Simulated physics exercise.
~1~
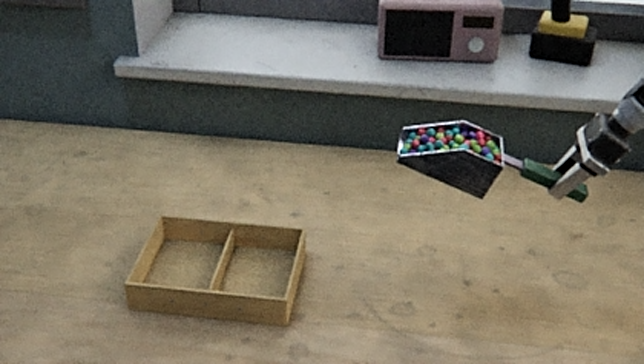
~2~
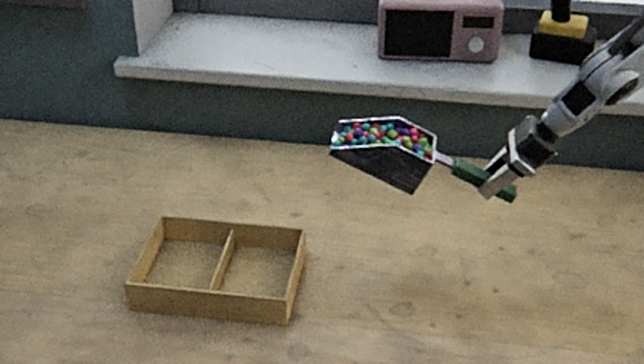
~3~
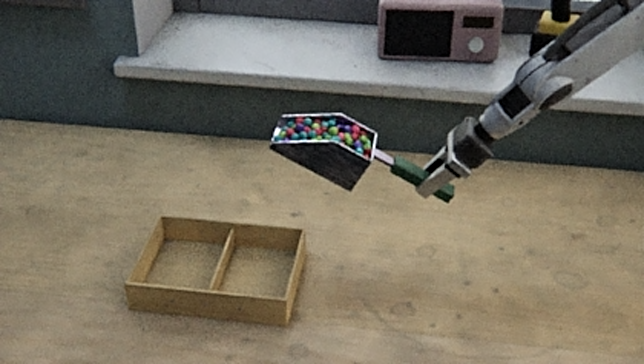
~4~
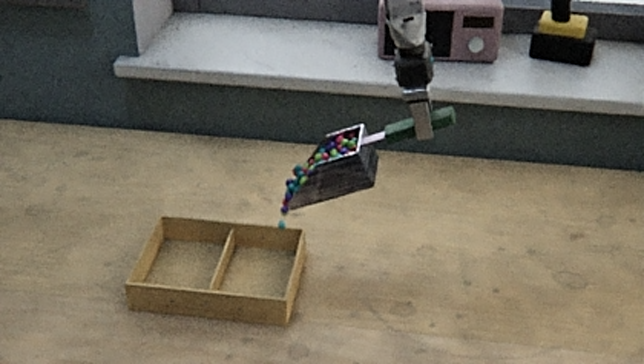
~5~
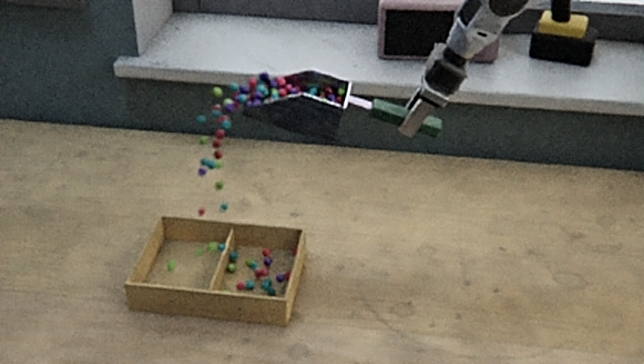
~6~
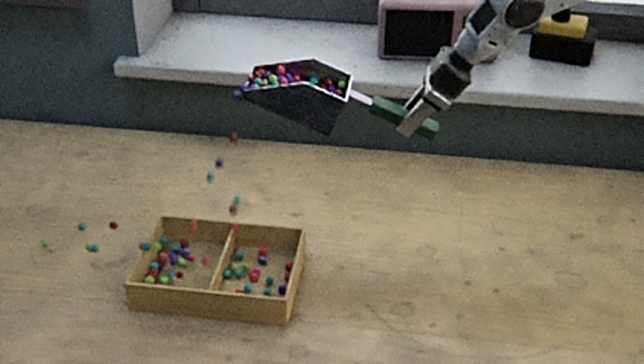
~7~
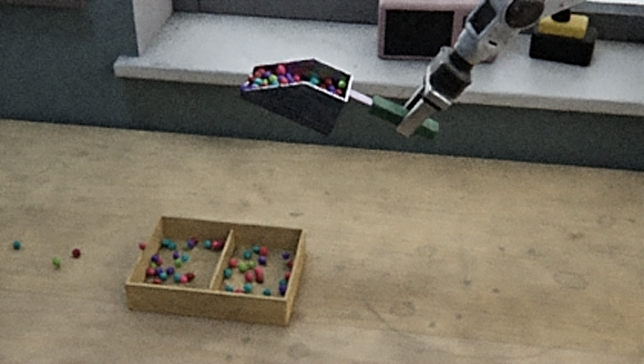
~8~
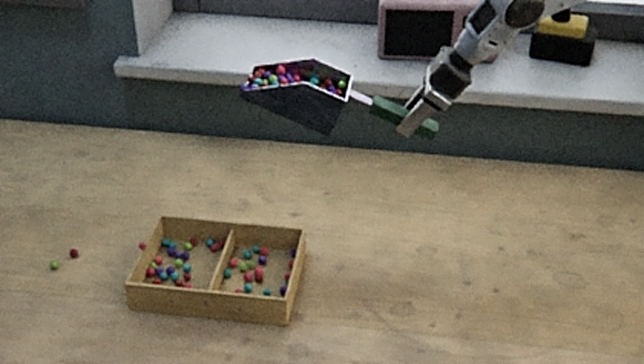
A robot arm reaching in from the upper right grips the green handle of a dark, white-rimmed scoop heaped with small multicoloured balls, seen from slightly above. Below it, an open wooden tray with two compartments sits on a wooden table, with a pale windowsill and a pinkish appliance behind. The arm carries the scoop left, then tips it forward so that balls begin spilling towards the tray. The scoop rises and tilts back as more balls drop, landing in both compartments, while a few scatter left across the table. Finally the scoop hangs still, with many balls still inside.
